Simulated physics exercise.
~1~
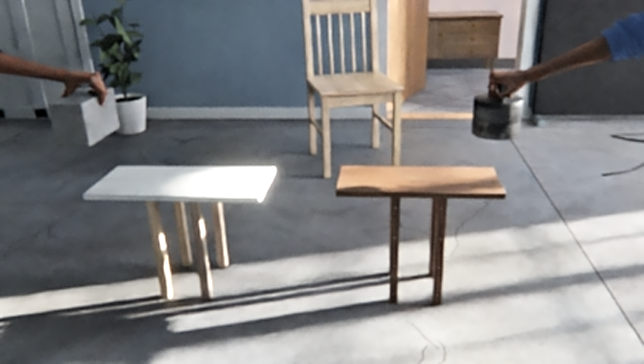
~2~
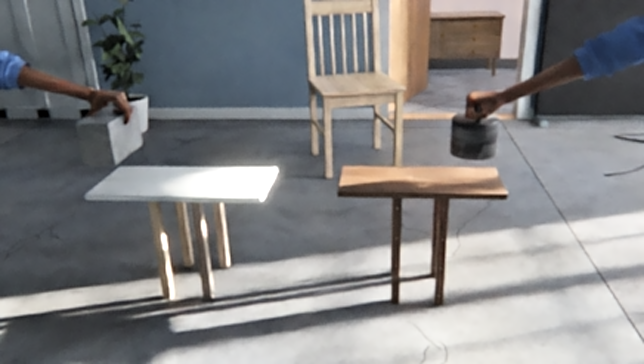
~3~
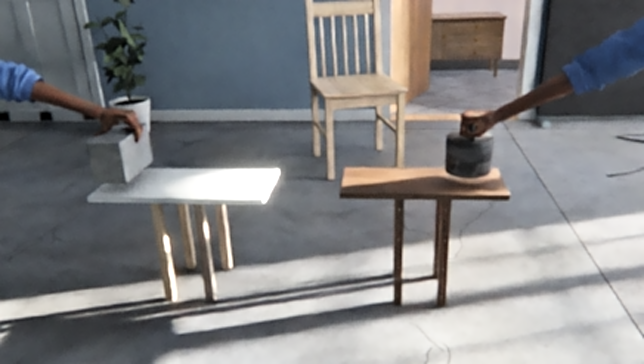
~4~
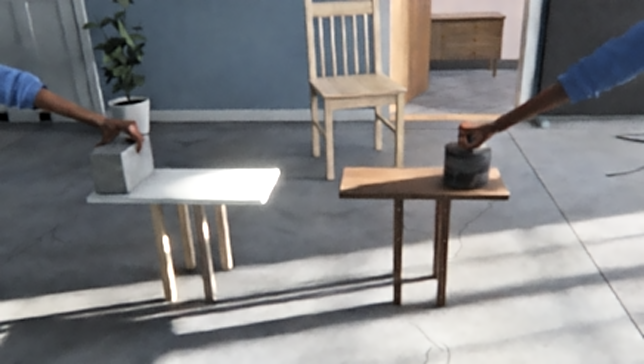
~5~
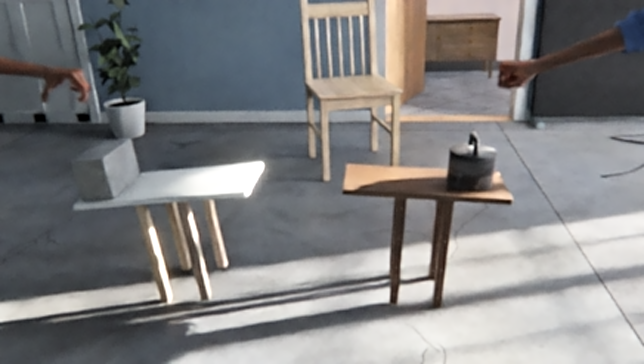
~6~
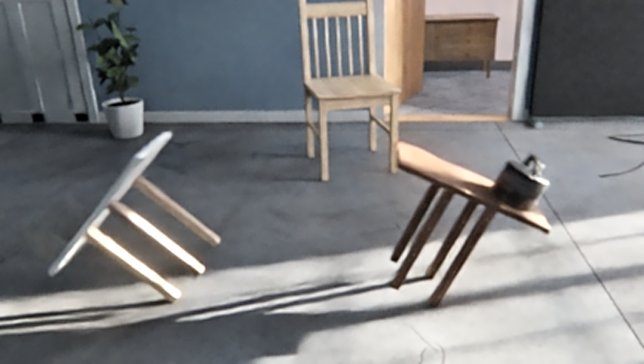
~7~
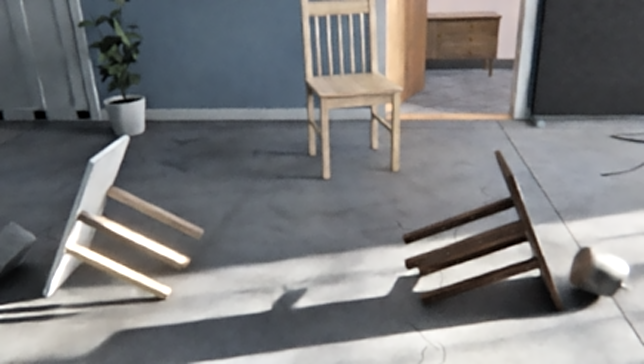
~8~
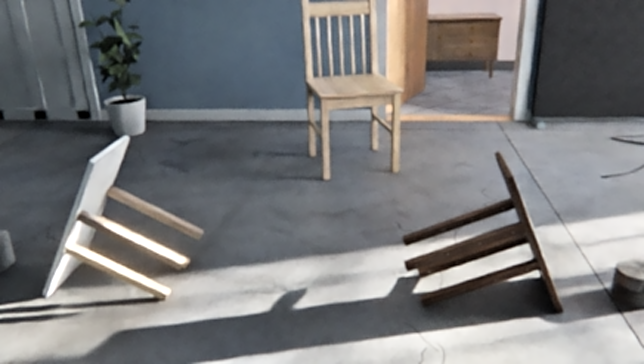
At the start, two hands reach in from opposite sides, one holding a grey block near a white-topped trestle on the left, the other a dark round object near a brown plant stand, with a wooden chair behind. The hands lower these things onto the outer ends of the two tops. Both then let go and draw back, and the white trestle is already starting to tilt. The trestle tips left and the brown stand tips right, each spilling its load onto the floor. Both stands end up toppled, legs pointing inward, with the fallen objects beyond them.
